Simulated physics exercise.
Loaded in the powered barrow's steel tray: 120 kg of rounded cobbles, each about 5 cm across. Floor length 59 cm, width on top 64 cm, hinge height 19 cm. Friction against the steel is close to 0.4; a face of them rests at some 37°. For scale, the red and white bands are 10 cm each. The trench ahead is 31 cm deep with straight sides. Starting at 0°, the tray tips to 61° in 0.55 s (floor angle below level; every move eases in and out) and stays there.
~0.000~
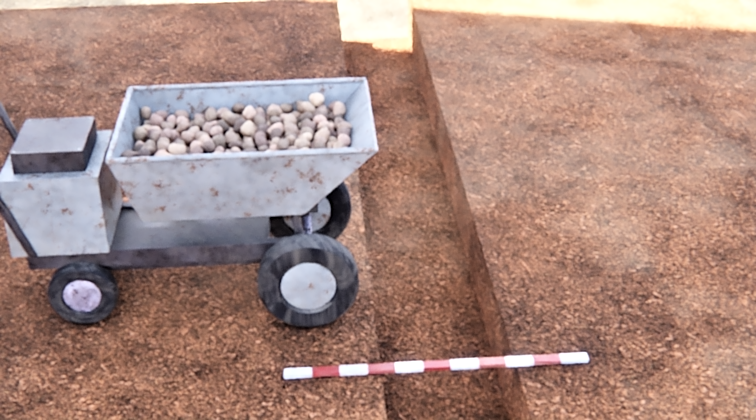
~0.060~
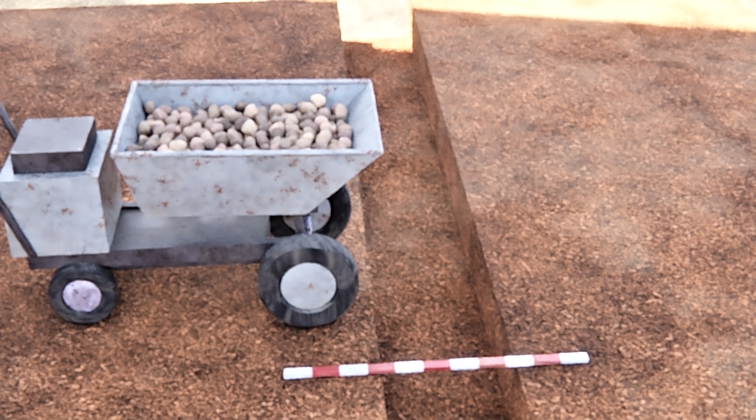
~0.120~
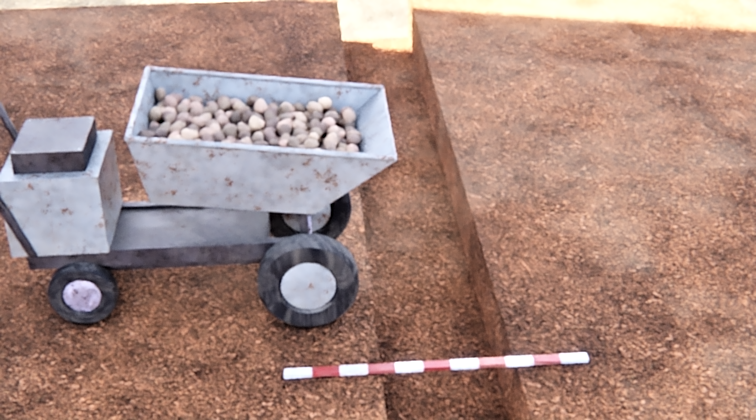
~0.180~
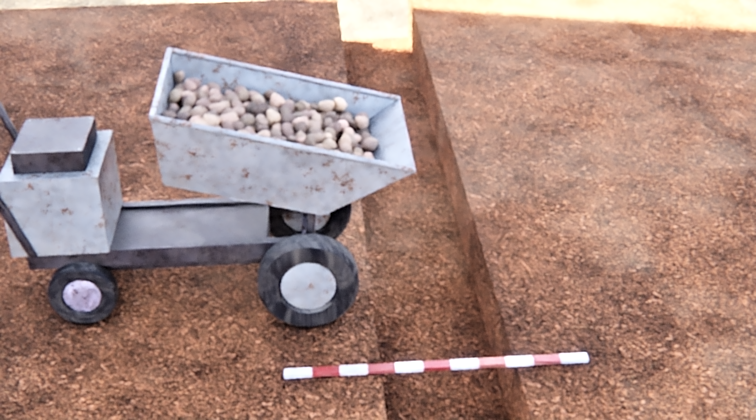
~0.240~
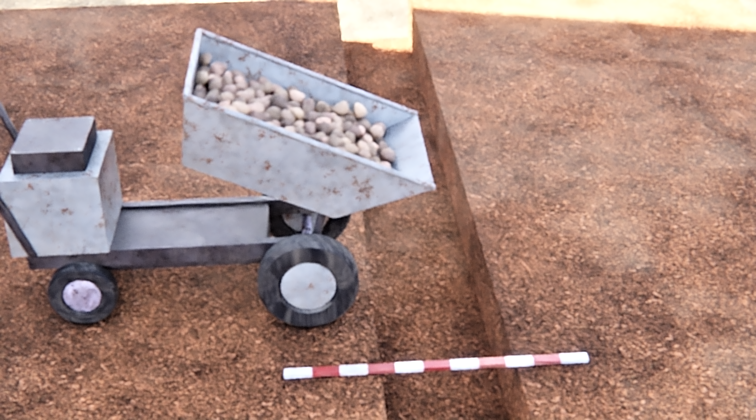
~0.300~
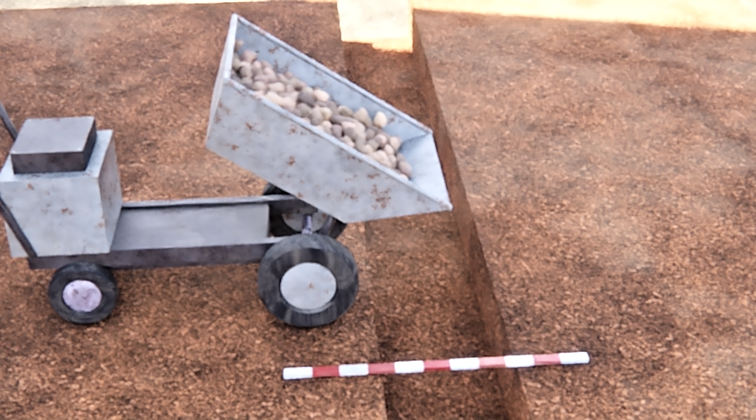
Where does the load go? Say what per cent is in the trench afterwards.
Roughly 29 per cent ends in the trench.
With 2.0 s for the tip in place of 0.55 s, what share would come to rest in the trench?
Then about 55 per cent.
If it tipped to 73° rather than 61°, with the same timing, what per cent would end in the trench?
In that case some 30 per cent.
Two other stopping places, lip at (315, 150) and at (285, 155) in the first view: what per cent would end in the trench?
Near 70 per cent from the first place, 90 from the second.
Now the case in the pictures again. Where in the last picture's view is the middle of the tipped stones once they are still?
Their middle is at about (541, 266).
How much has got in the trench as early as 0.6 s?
About 5 per cent by then.
After 0.4 s the floor is at 51°; 100 % in the tray; the foremost stones are at (431, 199).
After 0.6 s the floor is at 61°; 88 % in the tray, 4 % in the trench, 8 % past the trench; the foremost stones are at (524, 259).
After 1.0 s the floor is at 61°; 26 % in the tray, 6 % in the trench, 67 % past the trench; the foremost stones are at (671, 247).
After 3.0 s the floor is at 61°; 0 % in the tray, 29 % in the trench, 71 % past the trench; the foremost stones are past the picture's edge.
